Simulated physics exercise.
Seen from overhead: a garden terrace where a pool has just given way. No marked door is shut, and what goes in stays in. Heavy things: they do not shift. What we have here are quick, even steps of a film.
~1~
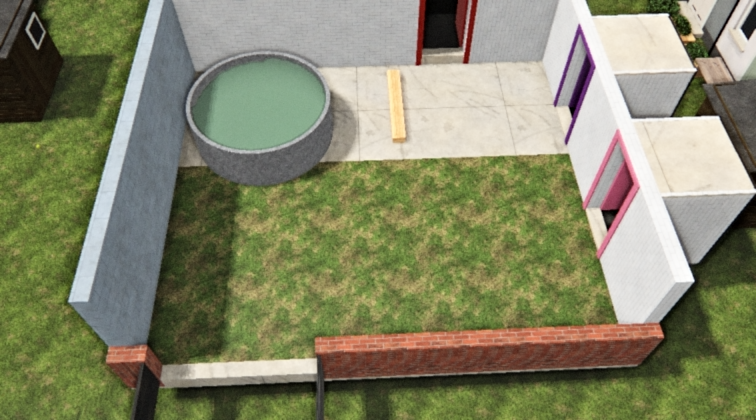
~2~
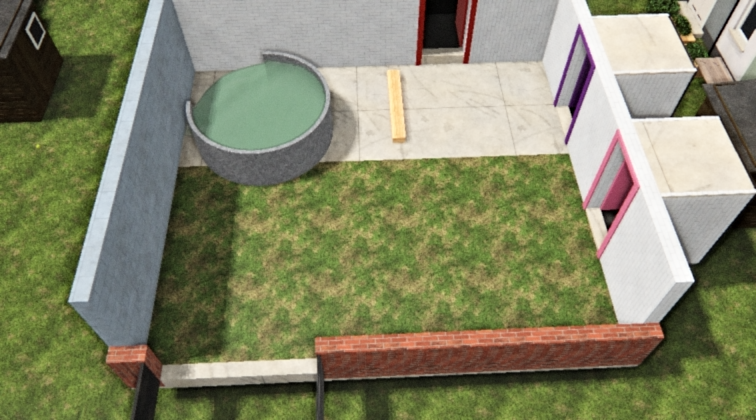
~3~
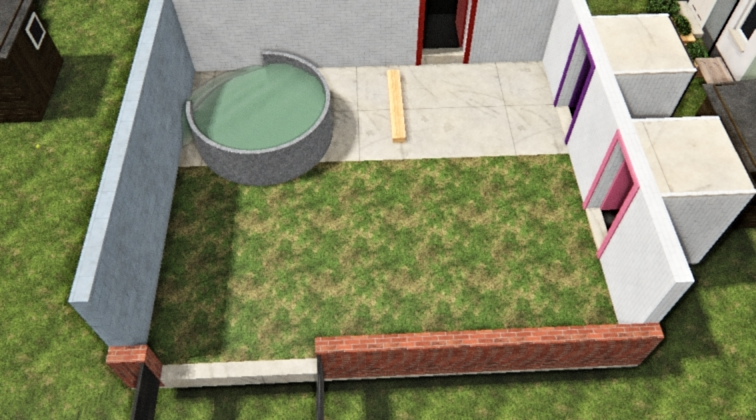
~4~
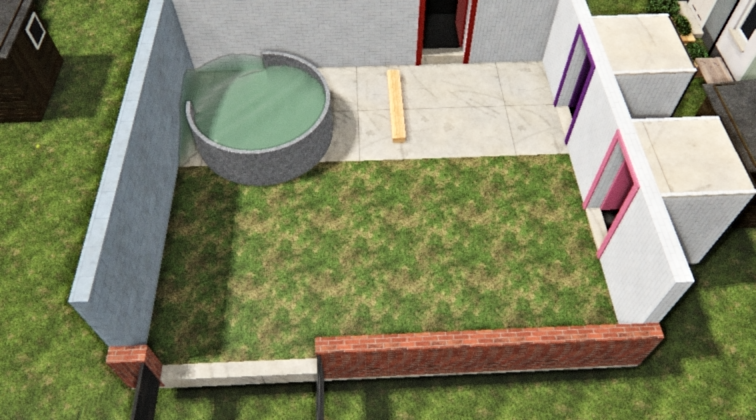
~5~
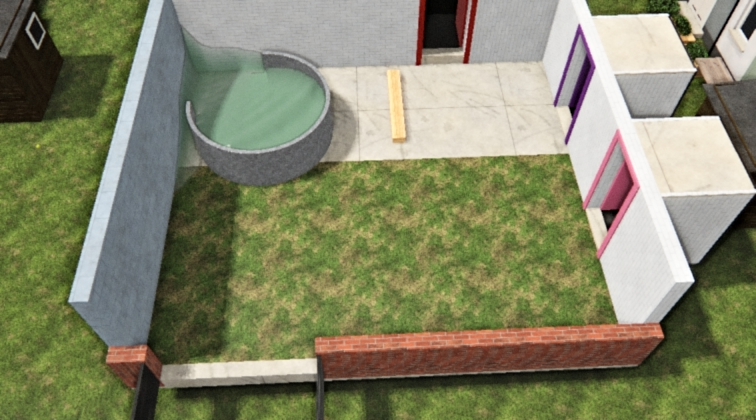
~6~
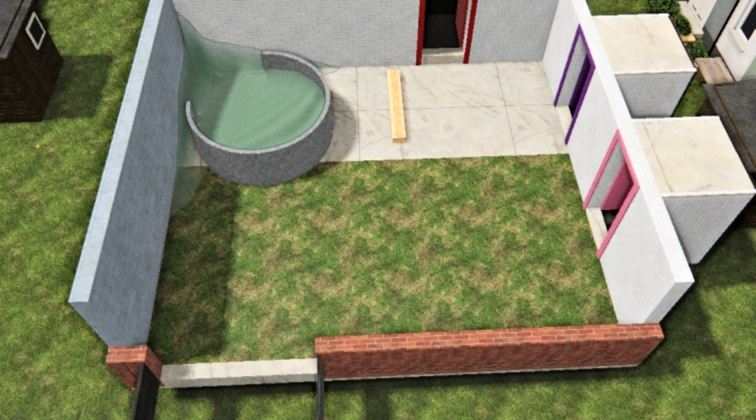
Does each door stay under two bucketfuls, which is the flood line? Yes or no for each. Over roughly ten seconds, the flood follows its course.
Pink door - yes, stays under; purple door - no, it floods; red door - yes, stays under.
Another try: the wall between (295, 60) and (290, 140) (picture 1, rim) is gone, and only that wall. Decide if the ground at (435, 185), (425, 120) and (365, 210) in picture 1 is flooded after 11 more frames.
Taking each in turn, they come out watered, watered, watered.
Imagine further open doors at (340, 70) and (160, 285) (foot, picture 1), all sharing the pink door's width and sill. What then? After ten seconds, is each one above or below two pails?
Results, in sequence: Gets past it and doesn't reach it.
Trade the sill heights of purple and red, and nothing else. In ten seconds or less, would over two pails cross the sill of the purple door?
Then: The purple one stays within the limit.
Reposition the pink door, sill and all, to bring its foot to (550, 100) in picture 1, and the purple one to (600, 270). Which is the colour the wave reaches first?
That is the red one.
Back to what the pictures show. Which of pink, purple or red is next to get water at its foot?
The red door.
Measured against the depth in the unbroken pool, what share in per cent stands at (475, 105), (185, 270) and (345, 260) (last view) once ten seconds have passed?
Estimate: 2, 6, 6 %.
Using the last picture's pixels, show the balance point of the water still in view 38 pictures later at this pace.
Close to (302, 144).
A moment on, water covers 15 % of the floor; the pink door not reached, the purple door not reached, the red door not reached.
Next, water covers 25 % of the floor; the pink door not reached, the purple door not reached, the red door wet at the sill, nothing in.
Then, water covers 60 % of the floor; the pink door not reached, the purple door under two buckets in, the red door wet at the sill, nothing in.
Later, water covers 80 % of the floor; the pink door wet at the sill, nothing in, the purple door over two buckets in, the red door wet at the sill, nothing in.
In the end, water covers 95 % of the floor; the pink door wet at the sill, nothing in, the purple door over two buckets in, the red door wet at the sill, nothing in.
